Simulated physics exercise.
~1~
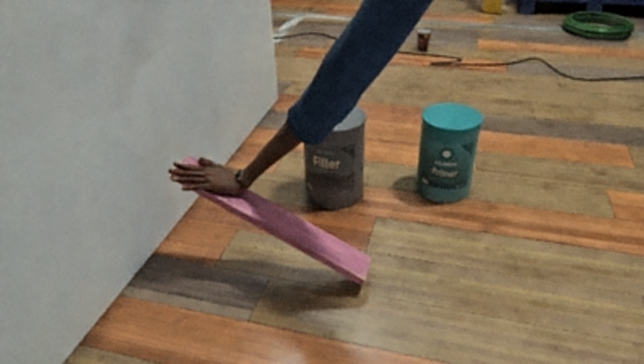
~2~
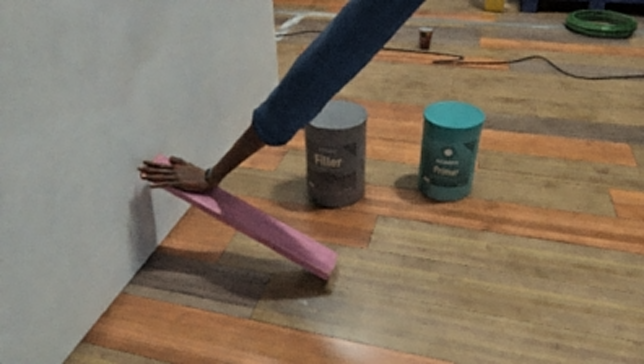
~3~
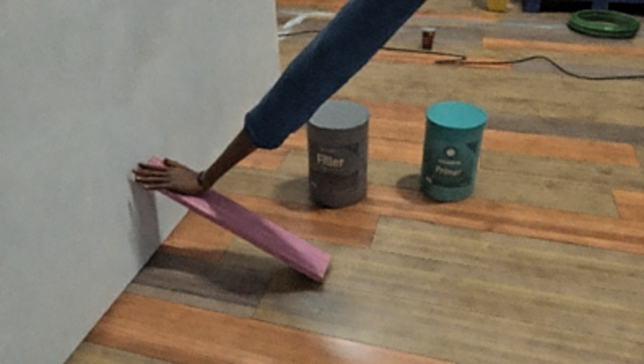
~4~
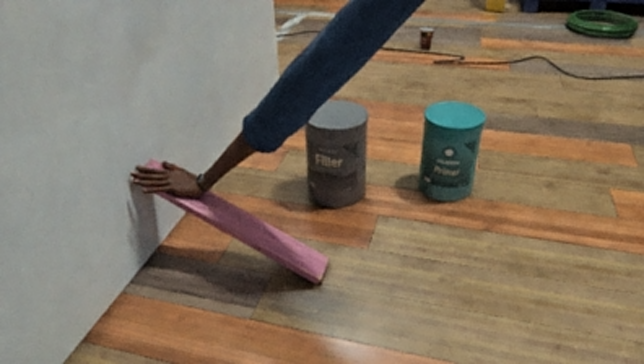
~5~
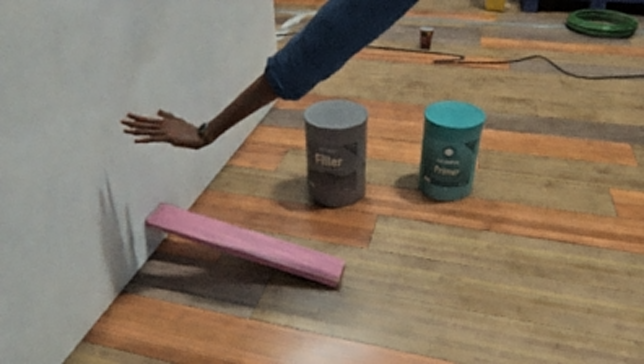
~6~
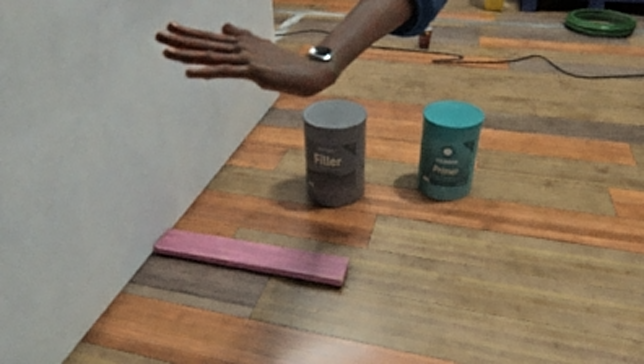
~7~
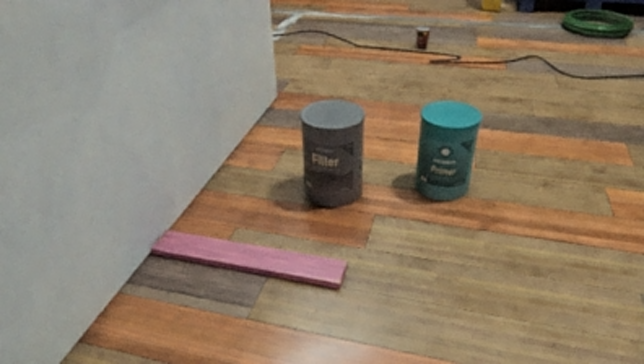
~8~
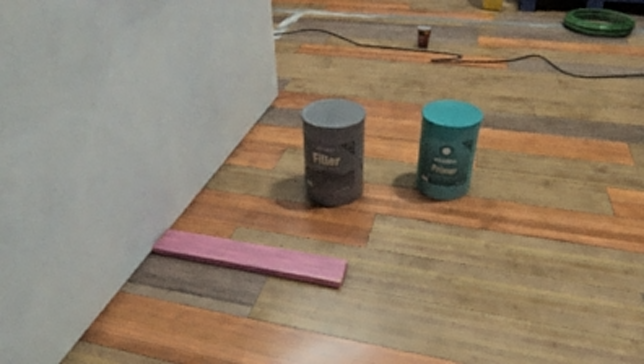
On a floor of mixed orange, brown and grey boards beside a pale wall at left, a slightly swaying camera looks down from above. A grey pail stands near the middle with a turquoise pail to its right, and a cable and green coil lie behind. A dark-sleeved arm reaches in and moves a pink plank left, leaning its upper end against the wall. The hand holds it there briefly, then lets go and draws back. The plank slides down the wall and settles flat on the floor, its left end by the wall, while both pails stay put.
